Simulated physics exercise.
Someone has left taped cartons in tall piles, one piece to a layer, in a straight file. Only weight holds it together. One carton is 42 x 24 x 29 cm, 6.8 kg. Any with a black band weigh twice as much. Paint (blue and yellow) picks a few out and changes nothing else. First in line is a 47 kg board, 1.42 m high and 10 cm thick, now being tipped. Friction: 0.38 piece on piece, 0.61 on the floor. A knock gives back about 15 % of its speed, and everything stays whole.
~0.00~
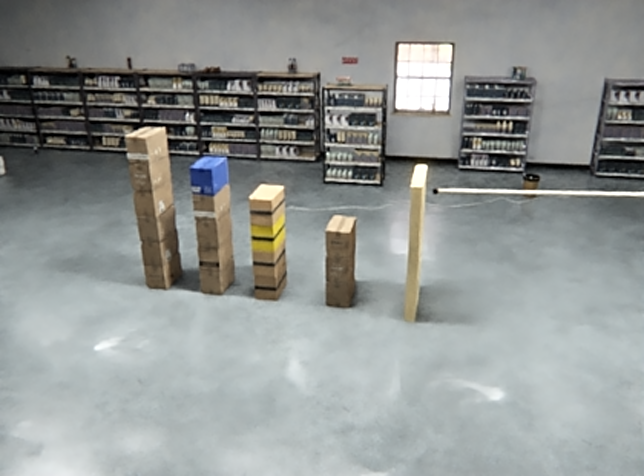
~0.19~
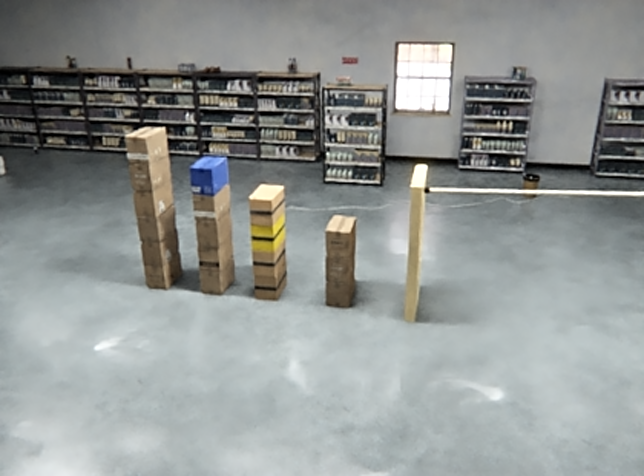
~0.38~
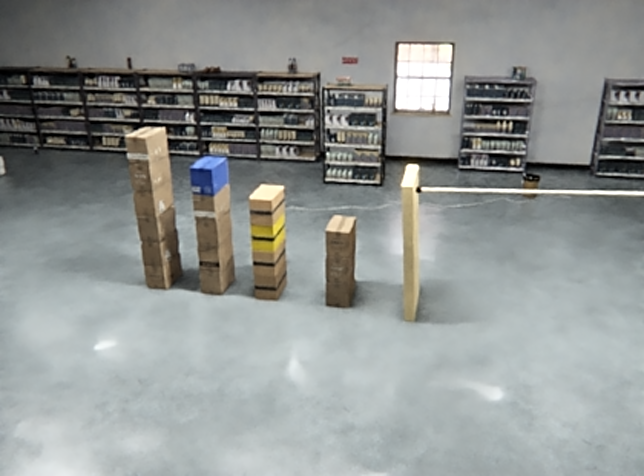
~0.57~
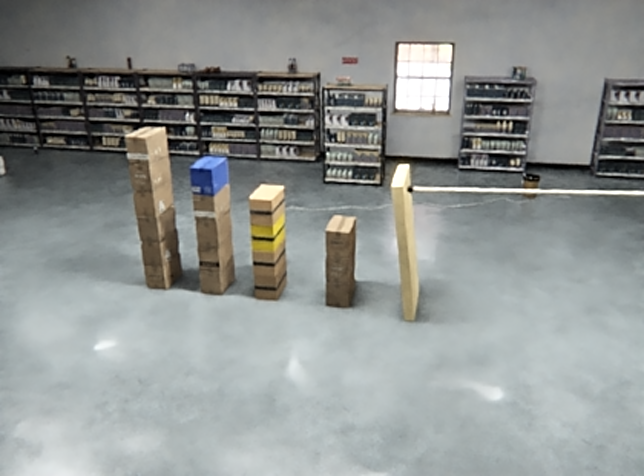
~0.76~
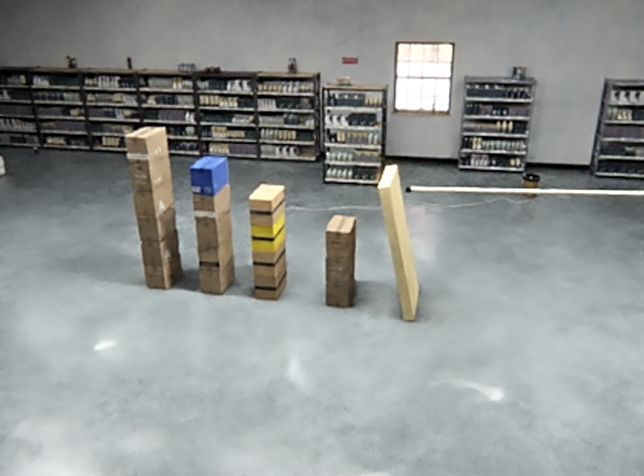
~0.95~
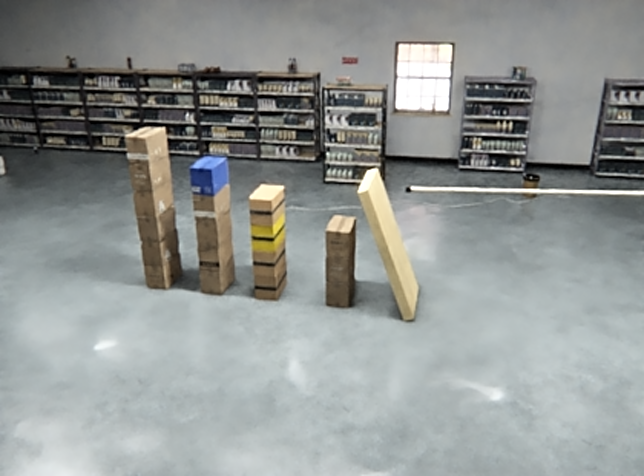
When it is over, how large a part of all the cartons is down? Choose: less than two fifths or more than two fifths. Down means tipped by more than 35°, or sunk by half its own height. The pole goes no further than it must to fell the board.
Over two fifths of them.
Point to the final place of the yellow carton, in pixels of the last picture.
Around (230, 251).
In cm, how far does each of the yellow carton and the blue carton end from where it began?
About: Yellow 50, blue 190.
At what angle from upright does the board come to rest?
About 75°.
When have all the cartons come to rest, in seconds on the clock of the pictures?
Around 4.0 s.
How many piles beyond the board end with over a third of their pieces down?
4 of them.
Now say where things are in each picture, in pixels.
In the first frame (each place is the centre of the face we see best), pole end (436, 192) 8 cm short, board 0° from upright; yellow carton (262, 239); blue carton (202, 182); the others all in place.
Pole end (427, 191) 4 mm short, board 0° from upright; blue carton (202, 182), in the second frame.
Pole end (419, 191) 8 cm in, board 3° from upright; blue carton (202, 182); the others all in place, in the third frame.
Pole end (411, 190) 16 cm in, board 7° from upright; blue carton (202, 182); the others all in place, in the fourth frame.
Pole end (409, 190) 17 cm in, stopped, board 12° from upright; blue carton (202, 182); the others all in place, in the fifth frame.
Pole end (409, 190) 17 cm in, stopped, board 20° from upright; blue carton (202, 182); yellow carton (262, 239); the others all in place, in the sixth frame.
By 1.56 s, board 58° from upright; 2 of the 18 cartons down; yellow carton tilted 6°.
By 2.36 s, board 73° from upright; 6 of the 18 cartons down; blue carton tilted 13°; yellow carton 29 cm lower.
By 3.16 s, board 73° from upright; 16 of the 18 cartons down; blue carton tilted 37°, 51 cm lower; yellow carton 29 cm lower.
By 3.48 s, board 73° from upright; 16 of the 18 cartons down; blue carton tilted 73°, 88 cm lower; yellow carton 29 cm lower.
When it is over (4.3 s), board 73° from upright; 16 of the 18 cartons down; blue carton on its side; yellow carton 29 cm lower. That is 89 per cent. In pixels of the last frame, middles, blue carton near (81, 244), yellow carton near (230, 251).
